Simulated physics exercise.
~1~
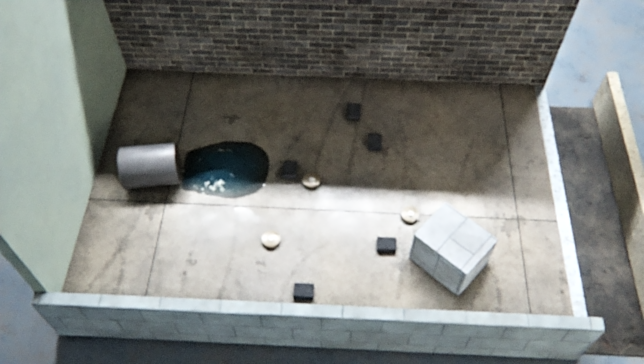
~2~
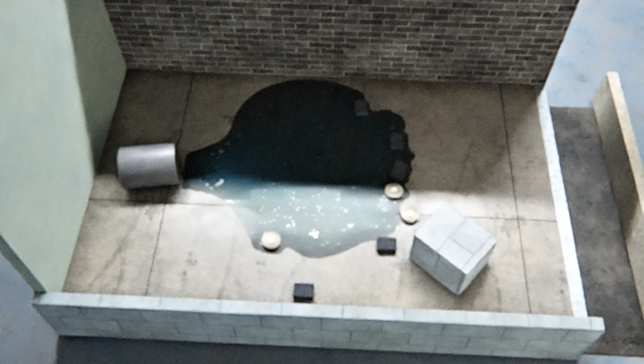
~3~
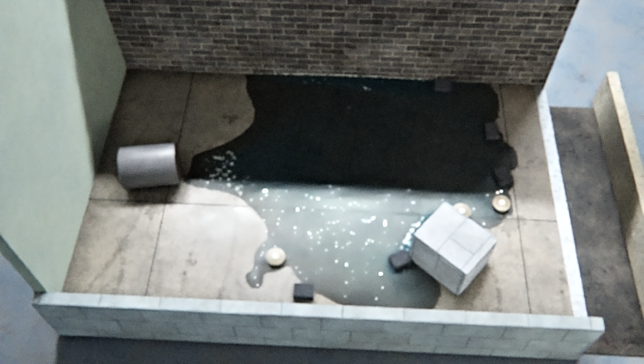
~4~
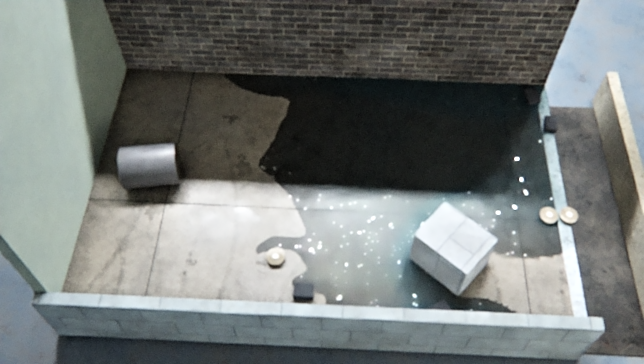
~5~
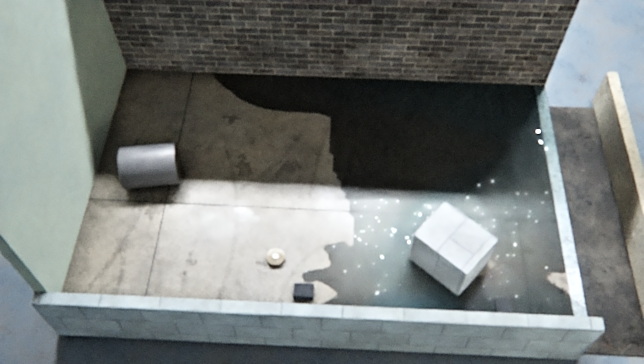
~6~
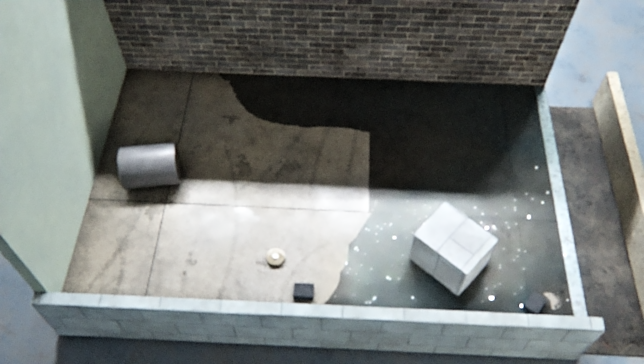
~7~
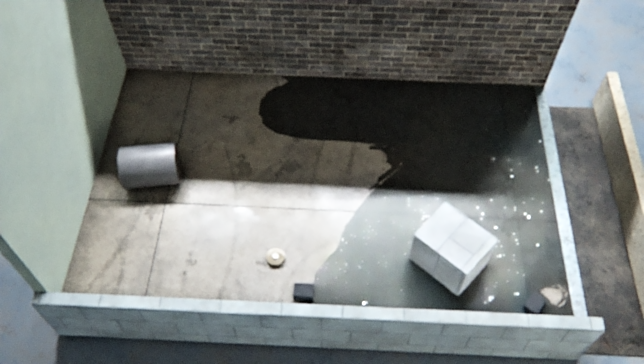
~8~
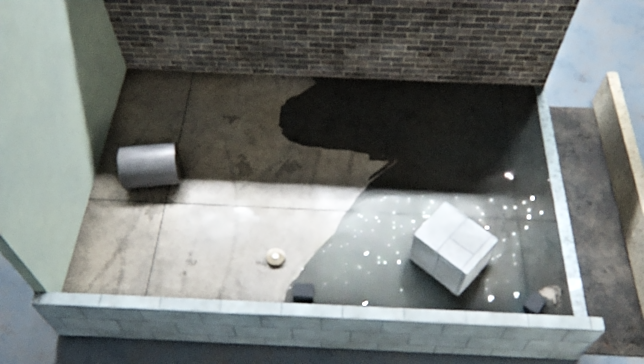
At first, dark water pools beside a grey cylinder lying at the left of a walled floor, where small black blocks and pale round discs are scattered near a large pale box. The water spreads quickly across the middle, carrying several blocks and discs to the right. It then reaches the right wall, and some of the pieces end up at that edge while the left side is left bare. Most of the shifted pieces drop out of sight, though a block and a disc show in the lower right corner. Finally, the water lies along the right side, with the box unmoved and one disc and one block still near the front.
